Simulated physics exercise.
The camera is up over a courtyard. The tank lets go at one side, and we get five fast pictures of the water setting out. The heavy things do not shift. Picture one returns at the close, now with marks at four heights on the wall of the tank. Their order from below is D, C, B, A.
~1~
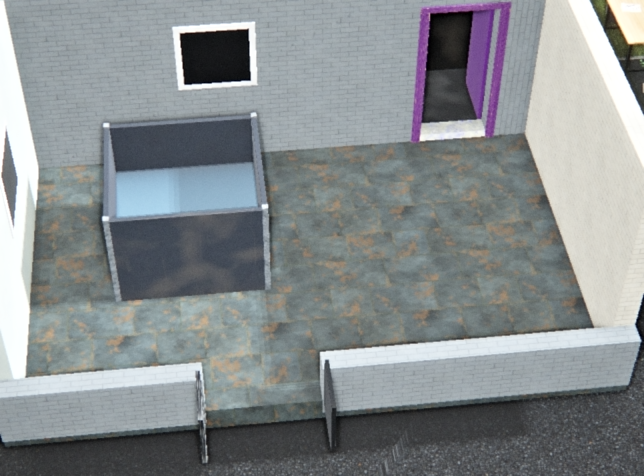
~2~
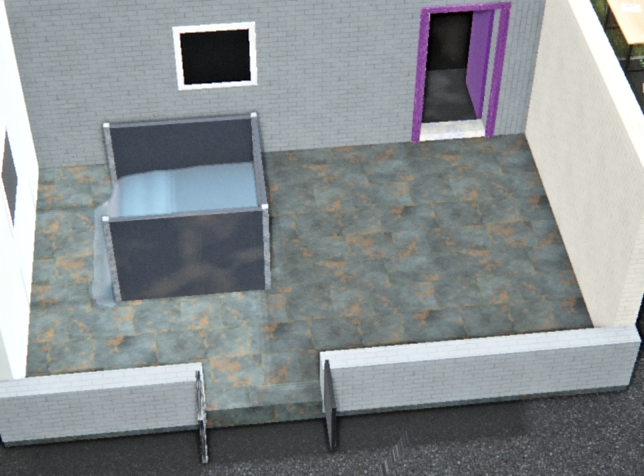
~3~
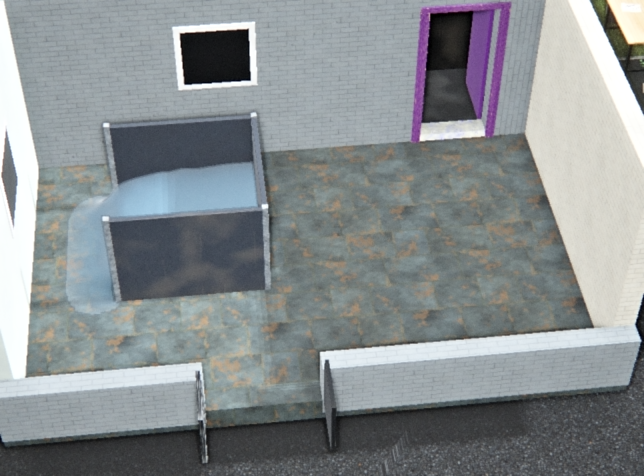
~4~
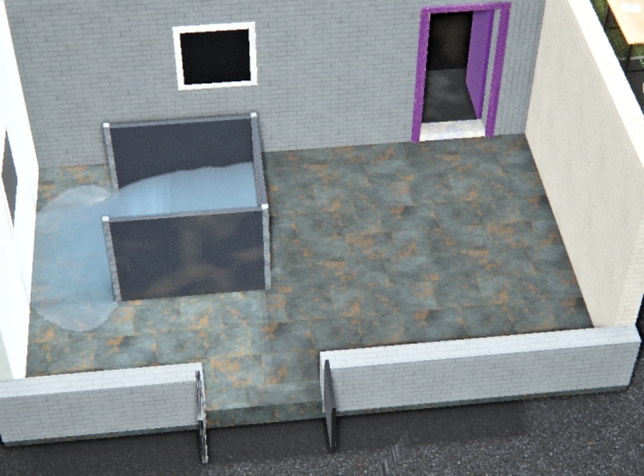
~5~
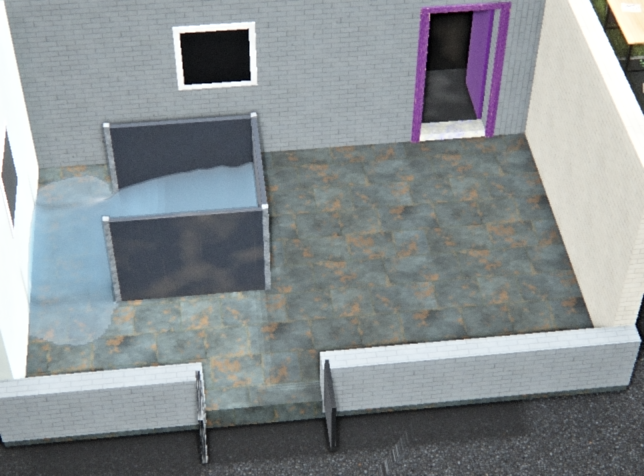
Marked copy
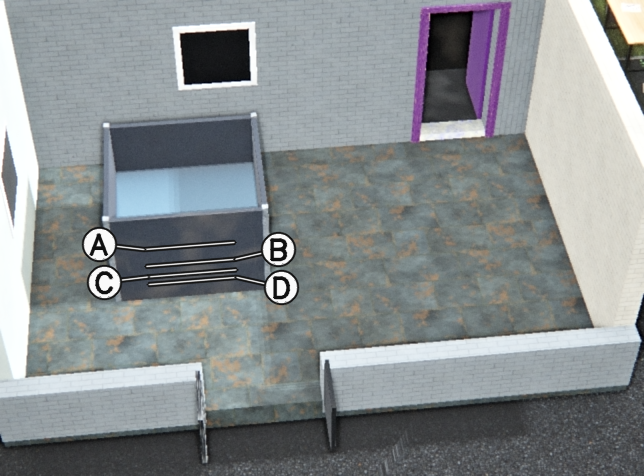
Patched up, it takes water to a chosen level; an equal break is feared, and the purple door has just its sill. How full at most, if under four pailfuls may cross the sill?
A.
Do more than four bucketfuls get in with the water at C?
No, that is safe.
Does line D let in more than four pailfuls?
No, that is safe.
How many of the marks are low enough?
All of them.
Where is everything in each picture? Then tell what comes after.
In the first picture, water in the tank at rest, its middle at (187, 210); foot of the purple doorway at (452, 138); open gate at (261, 354).
In the second picture, front seen at (106, 285), 2 % of the ground wet.
In the third picture, front seen at (86, 301), 4 % of the ground wet.
In the fourth picture, front seen at (46, 305), 9 % of the ground wet.
In the fifth picture, front seen at (38, 193), 11 % of the ground wet.
On the marked copy, A at (189, 245); B at (191, 262); C at (192, 273); D at (192, 280); from the bottom up D, C, B, A.
With A, a bucket or two gets in.
With B, nothing gets over.
With C, nothing gets over.
With D, nothing gets over.
